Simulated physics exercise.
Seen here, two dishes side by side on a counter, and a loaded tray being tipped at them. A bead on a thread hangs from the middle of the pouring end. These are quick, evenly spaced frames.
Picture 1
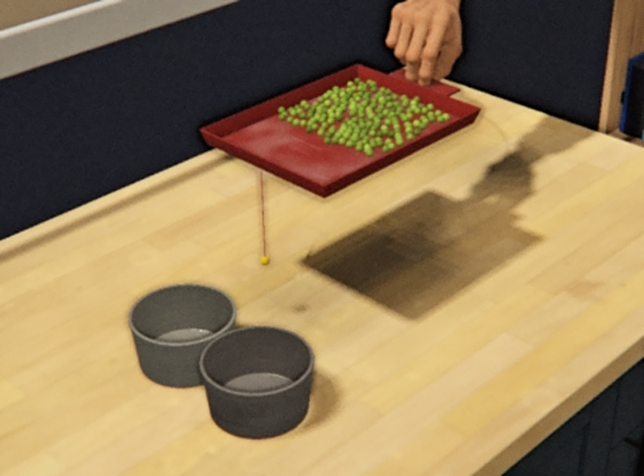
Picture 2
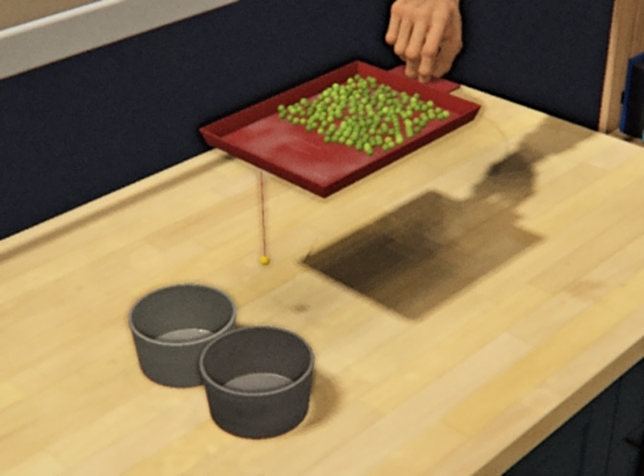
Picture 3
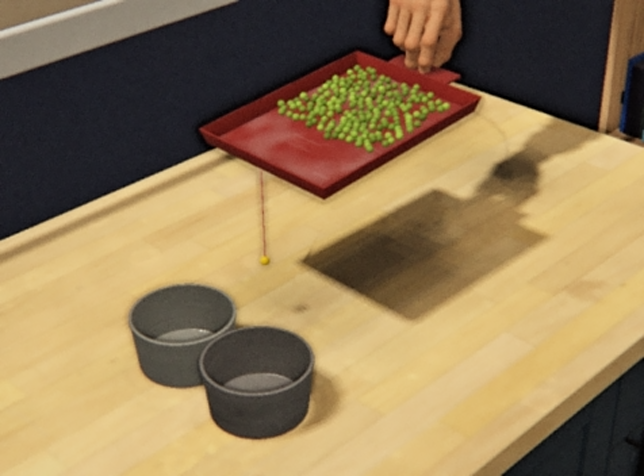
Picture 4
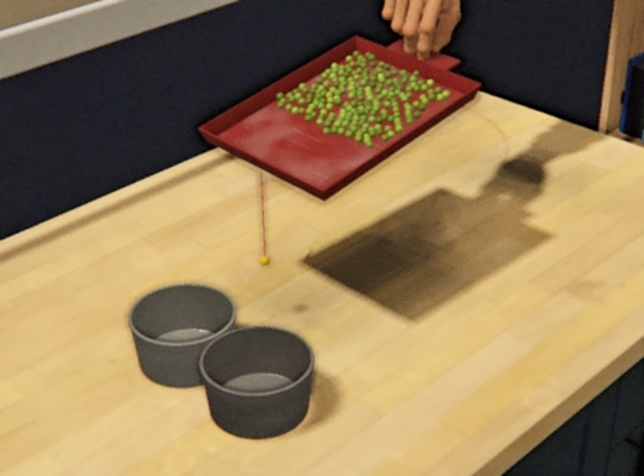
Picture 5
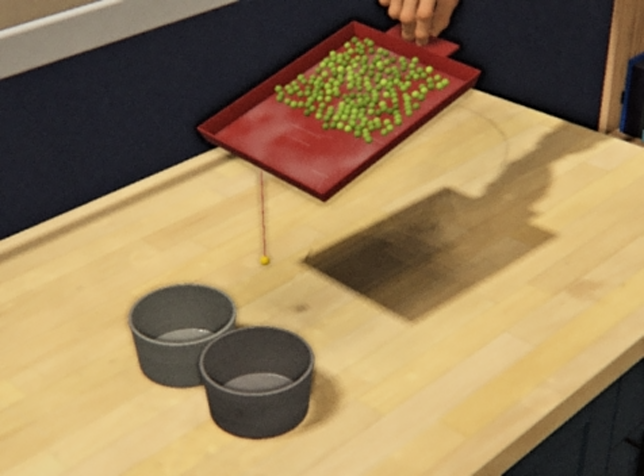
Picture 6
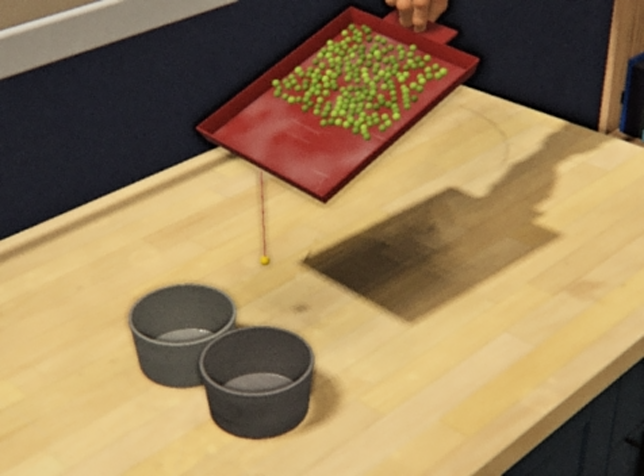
Red tray of green peas slowly tilting as a hand raises its handle end, above two empty grey dishes on a wooden counter.
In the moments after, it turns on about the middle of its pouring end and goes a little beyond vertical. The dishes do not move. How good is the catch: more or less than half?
In the dishes lies under half of it.
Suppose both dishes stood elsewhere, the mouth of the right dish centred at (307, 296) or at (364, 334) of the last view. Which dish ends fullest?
At the first place the right-hand dish, at the second the left-hand dish.
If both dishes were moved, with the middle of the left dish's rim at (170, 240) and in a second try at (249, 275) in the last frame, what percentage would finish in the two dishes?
The first gives 30 %, the second 80 %.
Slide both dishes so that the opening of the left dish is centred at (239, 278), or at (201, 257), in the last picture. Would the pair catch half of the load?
In turn: Above a half; above a half.
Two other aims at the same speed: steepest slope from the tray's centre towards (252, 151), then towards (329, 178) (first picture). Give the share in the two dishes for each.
About 0 and 0 per cent.
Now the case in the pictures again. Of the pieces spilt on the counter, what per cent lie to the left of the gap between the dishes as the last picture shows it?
Roughly 0 in a hundred.
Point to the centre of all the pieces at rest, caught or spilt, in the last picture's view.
Around (282, 360).
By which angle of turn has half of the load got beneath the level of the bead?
Near 100 degrees.
Soon after the last picture, tray tipped steeply; most on the tray; a stray few in the right dish; a stray few in the left dish; a small part outside both; a small part in the air.
A little later, tray tipped past a quarter turn; about a quarter on the tray; a small part in the right dish; a small part in the left dish; about a third outside both; about a third in the air.
Later still, tray tipped past a quarter turn; a small part in the right dish; a small part in the left dish; most outside both.
At rest, tray tipped past a quarter turn; a small part in the right dish; a small part in the left dish; most outside both.
